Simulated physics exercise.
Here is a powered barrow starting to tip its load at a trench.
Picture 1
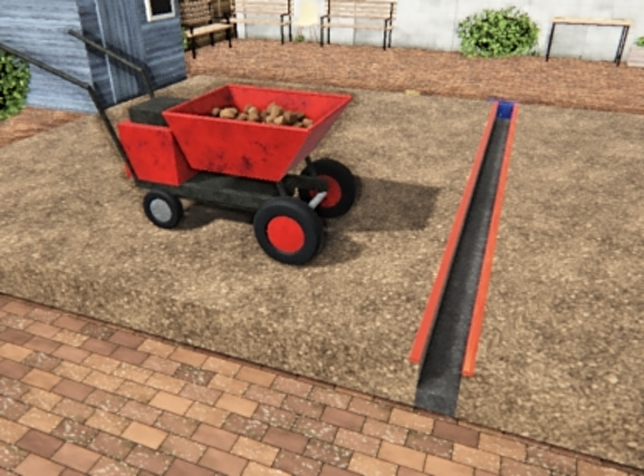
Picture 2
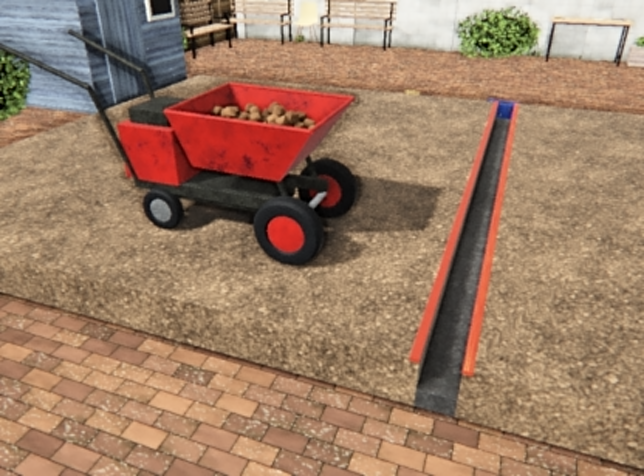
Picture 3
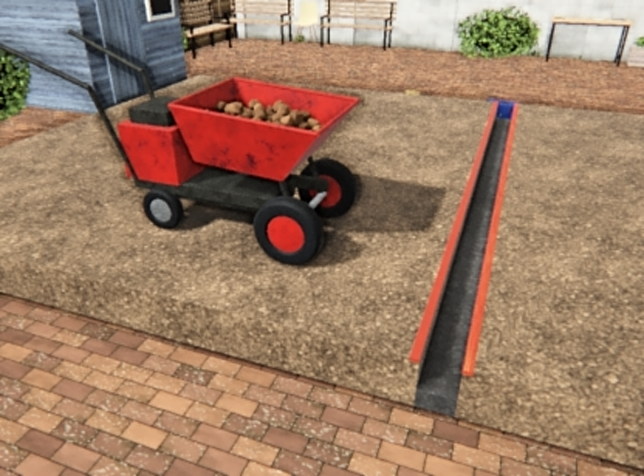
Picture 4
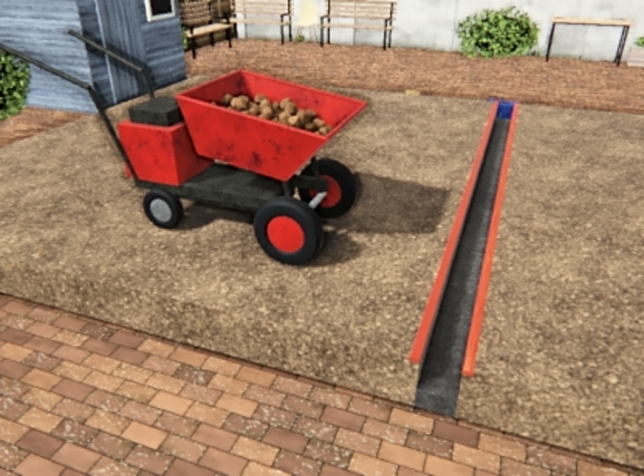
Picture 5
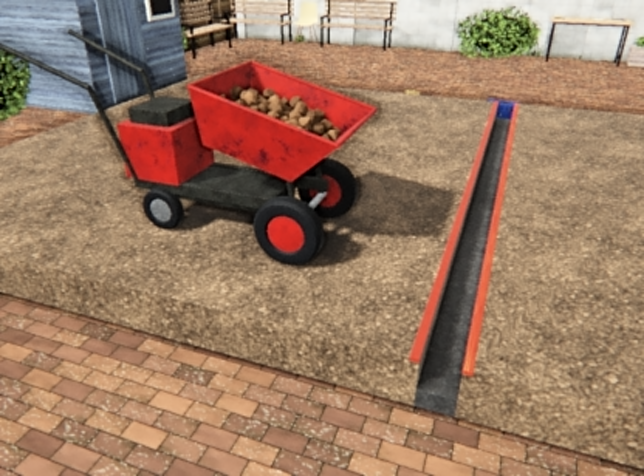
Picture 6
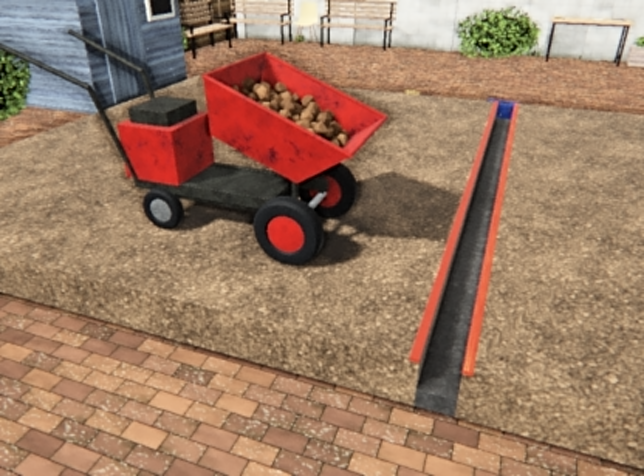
At the start, a red powered barrow holding brown clods stands on bare ground, left of a narrow, dark trench edged in red. The skip begins tilting slightly, then its back end rises steadily and its front lip leans right, until it slants clearly with the clods still inside.
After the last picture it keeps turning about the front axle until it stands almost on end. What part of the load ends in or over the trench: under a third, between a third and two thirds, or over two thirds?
The trench ends with from one third to two thirds of it.
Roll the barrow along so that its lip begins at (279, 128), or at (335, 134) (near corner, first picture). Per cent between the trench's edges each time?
The first gives 30 %, the second 60 %.
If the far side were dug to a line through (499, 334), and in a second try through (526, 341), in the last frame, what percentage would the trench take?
Near 60 % and 60 %.
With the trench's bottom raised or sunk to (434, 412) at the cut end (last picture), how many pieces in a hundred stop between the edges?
It comes to 50 per cent or so.
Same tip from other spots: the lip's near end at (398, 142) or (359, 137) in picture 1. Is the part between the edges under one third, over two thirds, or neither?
The first try: Below one third. The second: In the middle band.
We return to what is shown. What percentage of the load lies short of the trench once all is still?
Near 40 %.
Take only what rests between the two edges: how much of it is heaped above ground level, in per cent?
Near 20 %.
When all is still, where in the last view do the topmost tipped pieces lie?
At about (427, 244).
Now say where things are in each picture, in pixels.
The first picture shows lip of the skip at (309, 131), level; top of the load at (255, 120), clay clods; first edge of the trench at (427, 319); far edge at (476, 329), the trench under half as wide as the skip, and about as deep as wide.
The second picture shows lip of the skip at (311, 132), tipped barely; top of the load at (256, 119).
The third picture shows lip of the skip at (317, 135), tipped barely; top of the load at (261, 117).
The fourth picture shows lip of the skip at (326, 139), tipped a little; top of the load at (254, 115).
The fifth picture shows lip of the skip at (338, 146), tipped clearly; top of the load at (251, 113).
The sixth picture shows lip of the skip at (350, 156), tipped clearly; top of the load at (262, 108); first edge of the trench at (427, 319); far edge at (476, 329).
Soon, skip tipped steeply; all in the skip.
A while on, skip tipped right over; about two thirds in the skip; about a quarter short of the trench; a small part in or heaped over the trench; a stray few falling.
Towards the end, skip tipped right over; a small part in the skip; about a third short of the trench; about half in or heaped over the trench; a small part beyond it.
Finally, skip tipped right over; a small part in the skip; about a third short of the trench; about half in or heaped over the trench; a small part beyond it.
